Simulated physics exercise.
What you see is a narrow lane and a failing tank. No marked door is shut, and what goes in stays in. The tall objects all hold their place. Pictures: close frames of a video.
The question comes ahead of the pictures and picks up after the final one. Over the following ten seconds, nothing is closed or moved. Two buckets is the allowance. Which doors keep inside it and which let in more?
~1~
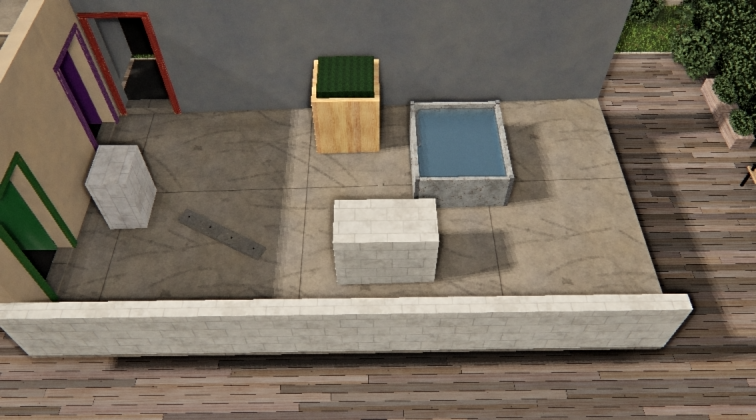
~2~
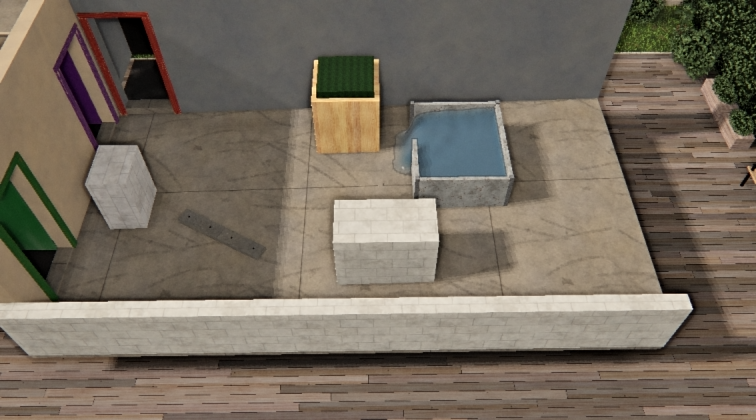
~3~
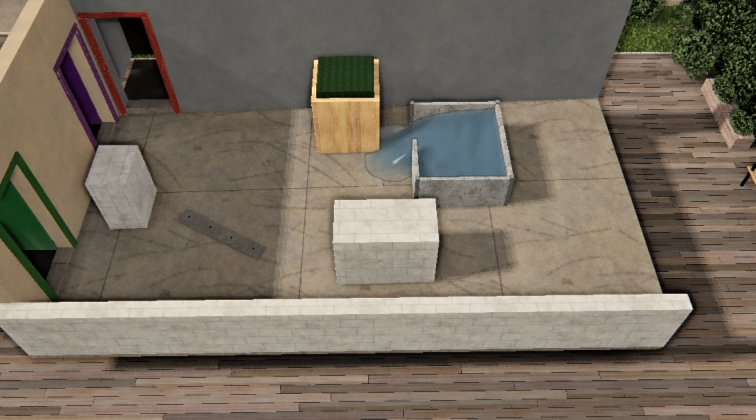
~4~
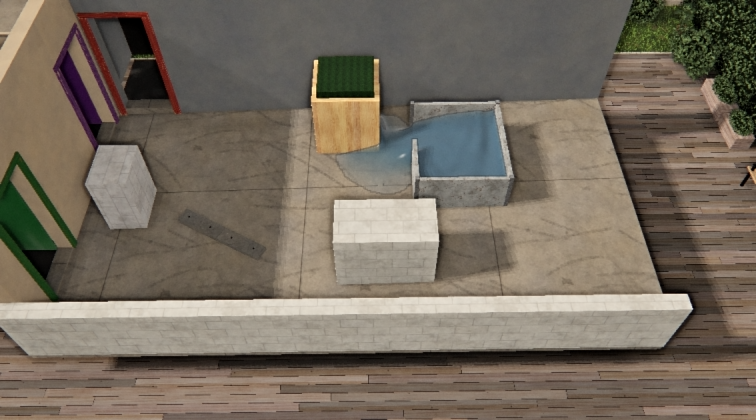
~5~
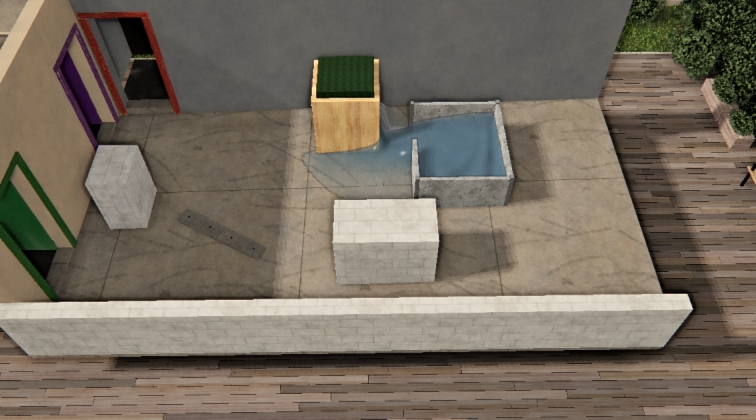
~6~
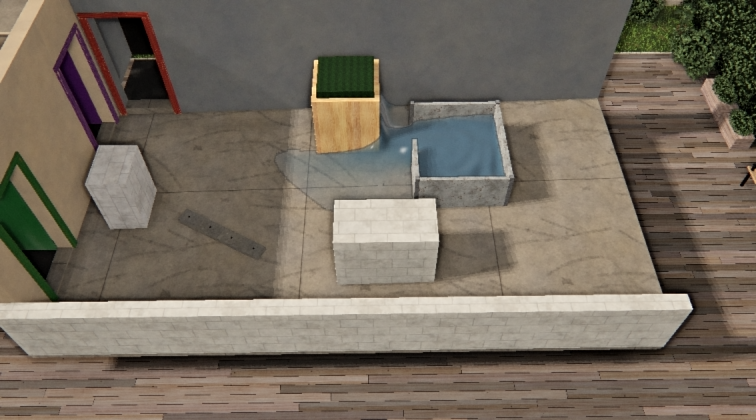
The purple door lets in beyond two buckets; the red door keeps it to two buckets; the green door lets in beyond two buckets.
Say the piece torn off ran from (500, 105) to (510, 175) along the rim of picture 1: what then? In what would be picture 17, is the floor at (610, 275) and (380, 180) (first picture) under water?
Well, the first place would be submerged and the second one still bare.
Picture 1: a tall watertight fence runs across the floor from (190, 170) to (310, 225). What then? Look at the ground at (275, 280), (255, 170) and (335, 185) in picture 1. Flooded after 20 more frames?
Lab note - spot 1 inundated, spot 2 inundated, spot 3 inundated.
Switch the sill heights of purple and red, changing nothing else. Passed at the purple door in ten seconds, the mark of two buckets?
My call is that purple misses the threshold.
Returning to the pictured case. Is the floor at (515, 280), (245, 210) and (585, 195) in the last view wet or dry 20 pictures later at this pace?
First spot spared, second spot submerged, third spot spared.
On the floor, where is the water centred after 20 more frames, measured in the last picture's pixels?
Roughly (348, 175) in the last picture.
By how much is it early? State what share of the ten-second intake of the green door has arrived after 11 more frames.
About 0 per cent.
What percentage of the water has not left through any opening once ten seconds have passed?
About 72 per cent.
A moment on, water covers 25 % of the floor; the purple door not reached, the red door not reached, the green door not reached.
Next, water covers 45 % of the floor; the purple door not reached, the red door not reached, the green door not reached.
Then, water covers 55 % of the floor; the purple door under two buckets in, the red door wet at the sill, nothing in, the green door wet at the sill, nothing in.
Later, water covers 60 % of the floor; the purple door over two buckets in, the red door wet at the sill, nothing in, the green door under two buckets in.
In the end, water covers 55 % of the floor; the purple door far over two buckets in, the red door wet at the sill, nothing in, the green door over two buckets in.
